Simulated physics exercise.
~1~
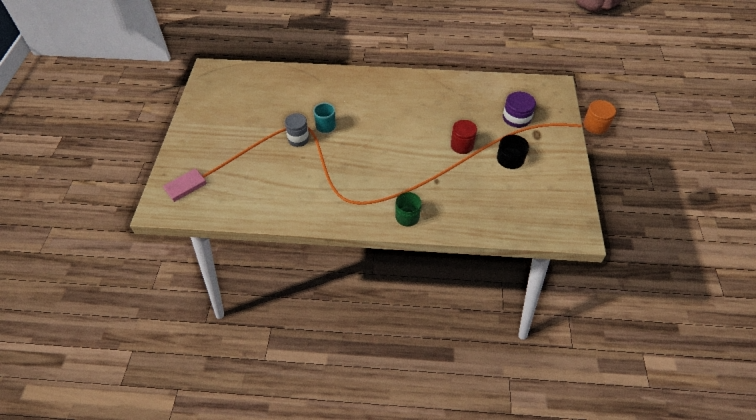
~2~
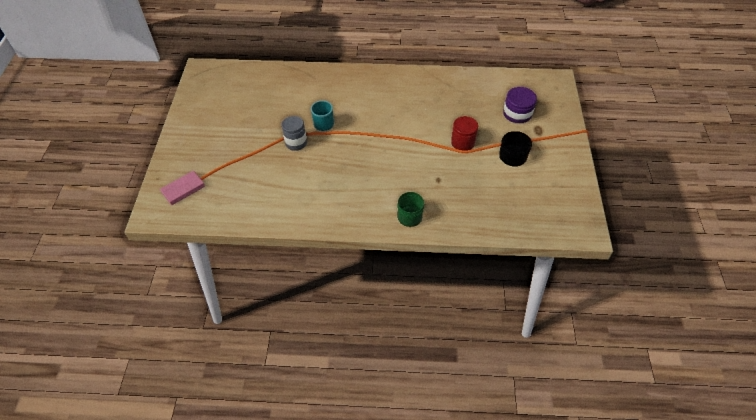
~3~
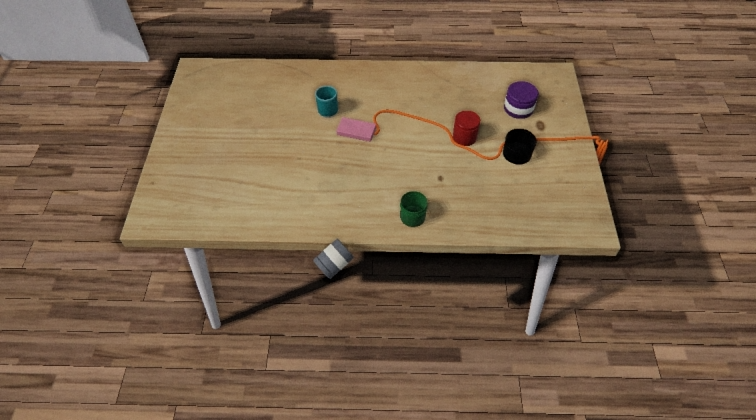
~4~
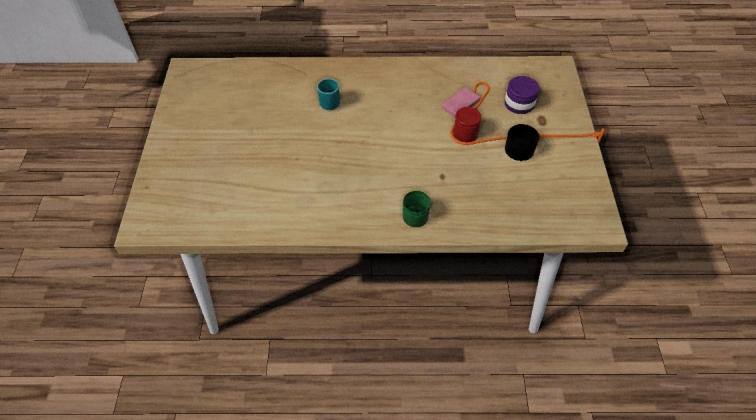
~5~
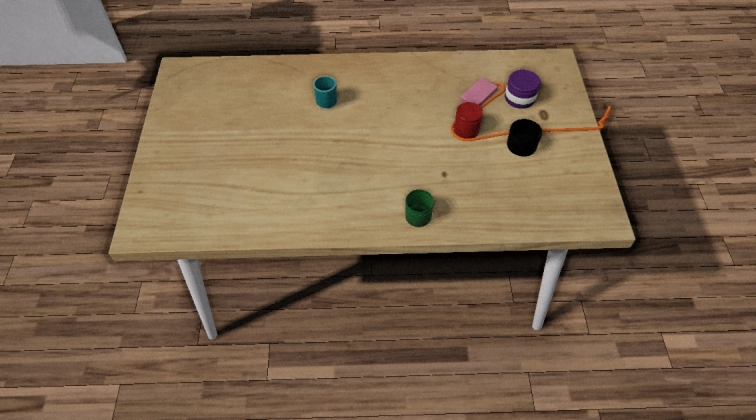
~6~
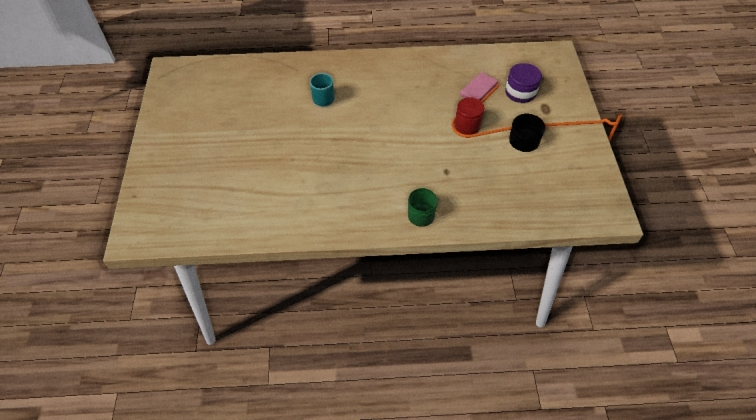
An orange cable winds across a pale wooden table, seen from above at an angle in a wood-floored room, linking a flat pink phone at the left to an orange object at the right edge. A grey canister and teal mug stand left of centre, a green cup near the front, and red, black and purple containers at the right. The orange object drops off the edge, and the cable pulls tighter. The phone slides right as the canister tumbles off the front and the teal mug shifts slightly. Finally the phone rests between the red and purple containers, the cable trailing over the right edge.
